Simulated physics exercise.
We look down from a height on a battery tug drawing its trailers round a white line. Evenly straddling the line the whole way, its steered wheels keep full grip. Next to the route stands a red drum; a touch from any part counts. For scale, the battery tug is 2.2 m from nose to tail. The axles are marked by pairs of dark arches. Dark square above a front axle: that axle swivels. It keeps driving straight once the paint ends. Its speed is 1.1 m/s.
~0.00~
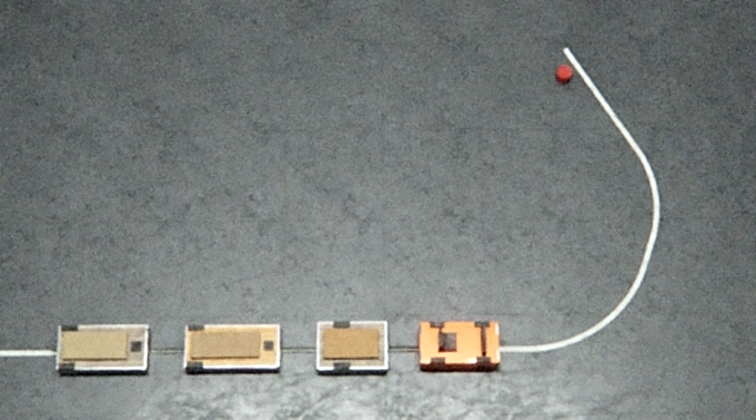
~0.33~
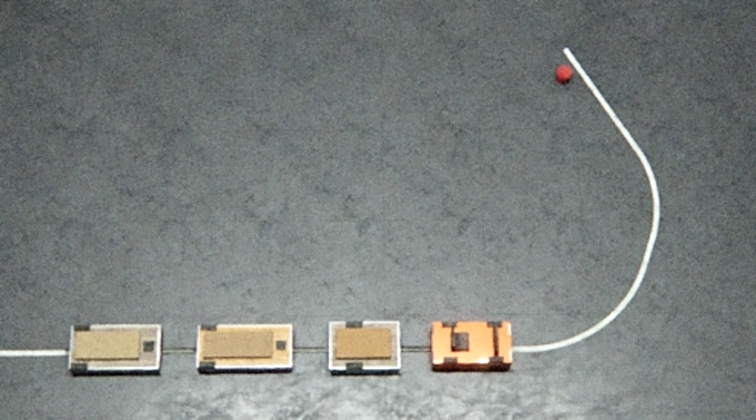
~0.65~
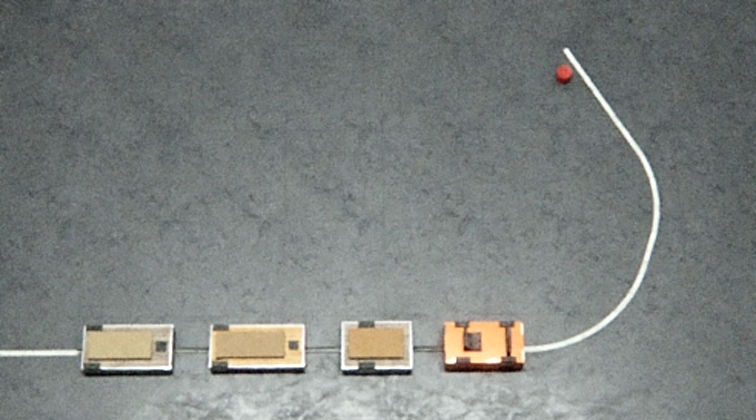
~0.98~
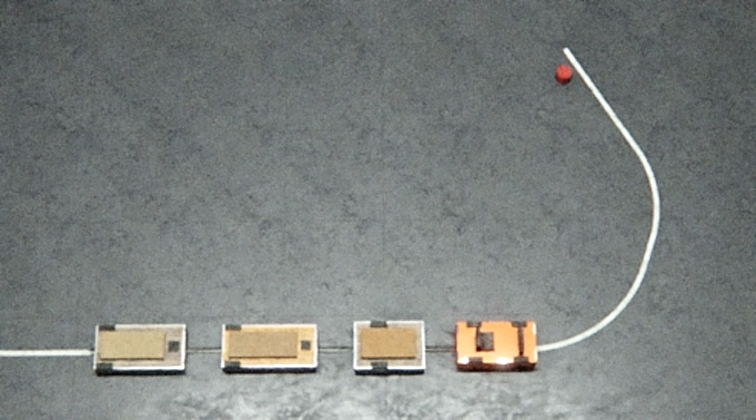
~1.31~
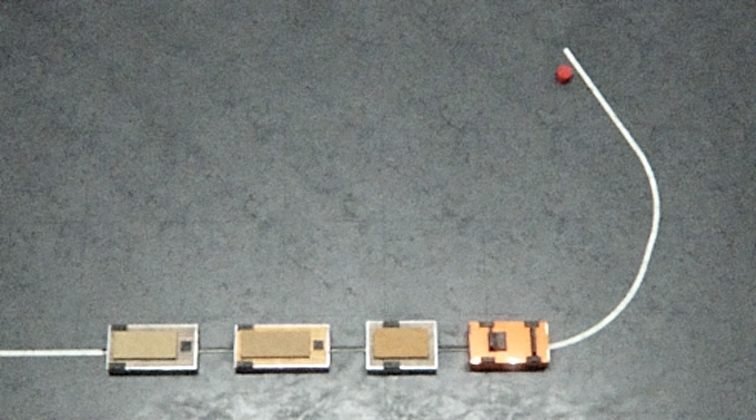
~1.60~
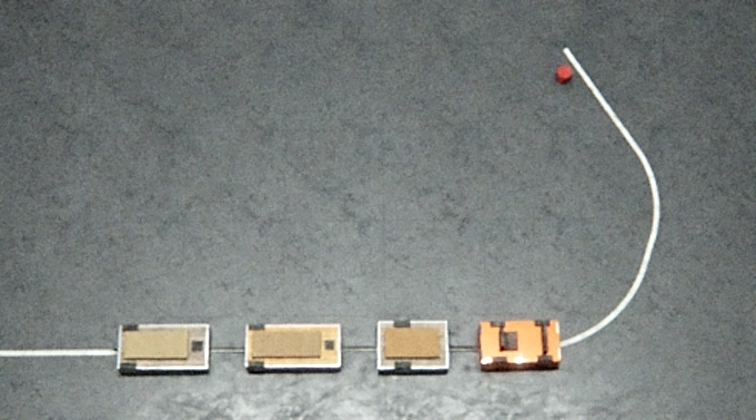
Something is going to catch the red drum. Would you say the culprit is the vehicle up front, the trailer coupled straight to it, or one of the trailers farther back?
I would say the vehicle up front.
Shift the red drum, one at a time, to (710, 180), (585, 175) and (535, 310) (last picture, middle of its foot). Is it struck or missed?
Results in order - no collision, collision, collision.
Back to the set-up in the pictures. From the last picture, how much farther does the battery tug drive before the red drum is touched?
11.0 m.
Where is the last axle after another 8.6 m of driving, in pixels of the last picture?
Near (398, 344).
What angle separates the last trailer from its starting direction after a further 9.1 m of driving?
Some 5°.
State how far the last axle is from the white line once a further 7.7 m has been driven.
5 cm.
After 6.1 s, the last axle is at (291, 345) of the last picture, on the line.
After 10.6 s, the last axle is at (434, 341) of the last picture, 10 cm off the line.
After 11.6 s, the last axle is at (462, 337) of the last picture, 20 cm off the line; the battery tug has hit red.
After 15.1 s, the last axle is at (558, 294) of the last picture, 130 cm off the line.
After 24.2 s, the last axle is at (549, 30) of the last picture, 30 cm off the line; 1 of 1 struck in all.
